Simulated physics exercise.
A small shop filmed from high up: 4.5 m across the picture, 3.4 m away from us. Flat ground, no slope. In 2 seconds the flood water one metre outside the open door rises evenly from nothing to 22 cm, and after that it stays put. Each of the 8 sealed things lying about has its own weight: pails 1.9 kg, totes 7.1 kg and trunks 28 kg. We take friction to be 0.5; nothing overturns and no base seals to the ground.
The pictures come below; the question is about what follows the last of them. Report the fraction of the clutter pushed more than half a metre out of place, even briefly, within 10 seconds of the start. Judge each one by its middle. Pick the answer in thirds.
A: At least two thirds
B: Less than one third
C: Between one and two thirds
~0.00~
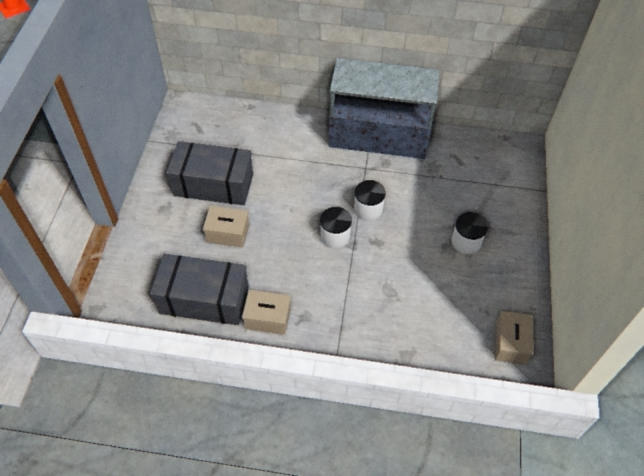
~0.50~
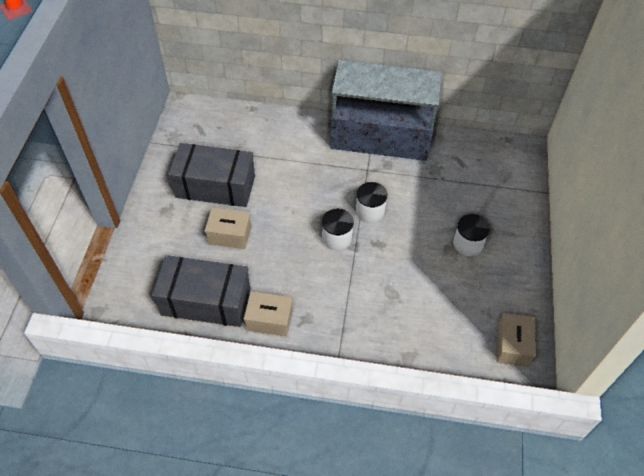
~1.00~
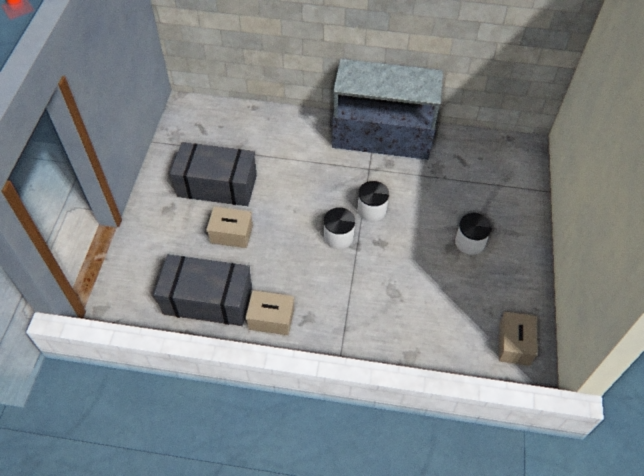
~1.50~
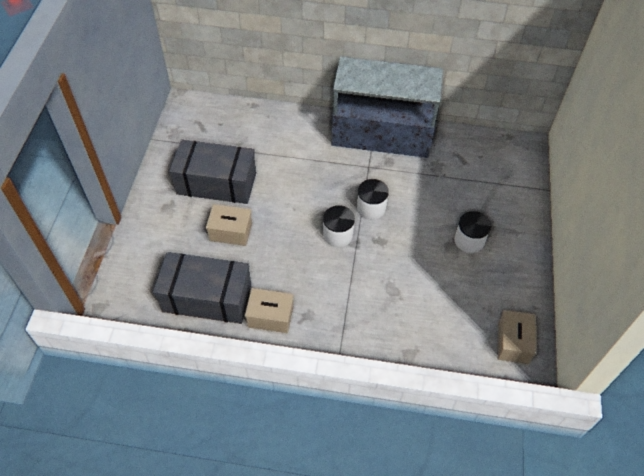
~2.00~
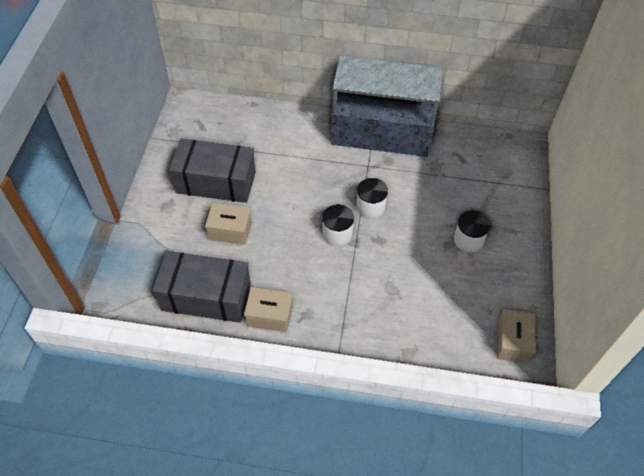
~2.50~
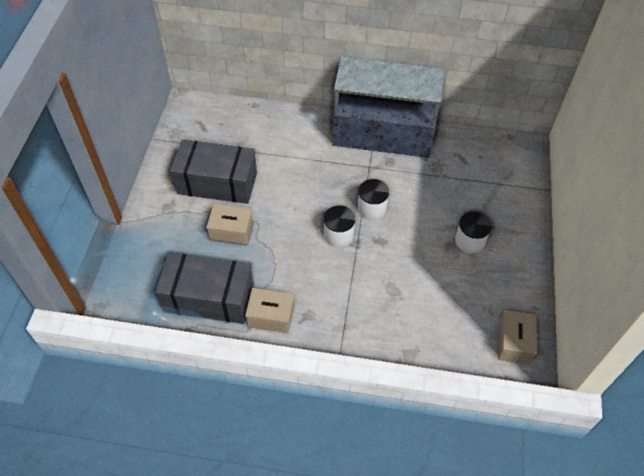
The answer is A.
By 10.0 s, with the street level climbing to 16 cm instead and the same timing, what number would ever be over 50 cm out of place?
Count: 3.
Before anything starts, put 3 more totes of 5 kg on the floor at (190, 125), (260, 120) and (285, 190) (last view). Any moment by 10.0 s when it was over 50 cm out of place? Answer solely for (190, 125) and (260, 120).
Well, the first one stays inside the mark, and the second stays inside the mark.
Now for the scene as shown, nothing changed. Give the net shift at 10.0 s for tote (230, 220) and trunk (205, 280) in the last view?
Net displacement, in order: 350 cm; 200 cm.
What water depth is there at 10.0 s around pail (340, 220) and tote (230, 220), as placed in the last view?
Some 14 cm at the first, some 16 cm at the second.
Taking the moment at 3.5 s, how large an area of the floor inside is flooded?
Some 5.5 m2.
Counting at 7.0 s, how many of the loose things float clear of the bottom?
That would be 4 of them.
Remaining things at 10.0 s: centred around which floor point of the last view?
Close to (433, 204).
After 3.5 s 1 of 8 are over 50 cm from their spots; 0 afloat.
After 4.5 s 5 of 8 are over 50 cm from their spots; 1 afloat.
After 7.0 s 7 of 8 are over 50 cm from their spots; 4 afloat.
After 10.0 s 7 of 8 are over 50 cm from their spots, and 7 have been at some point; 7 afloat.
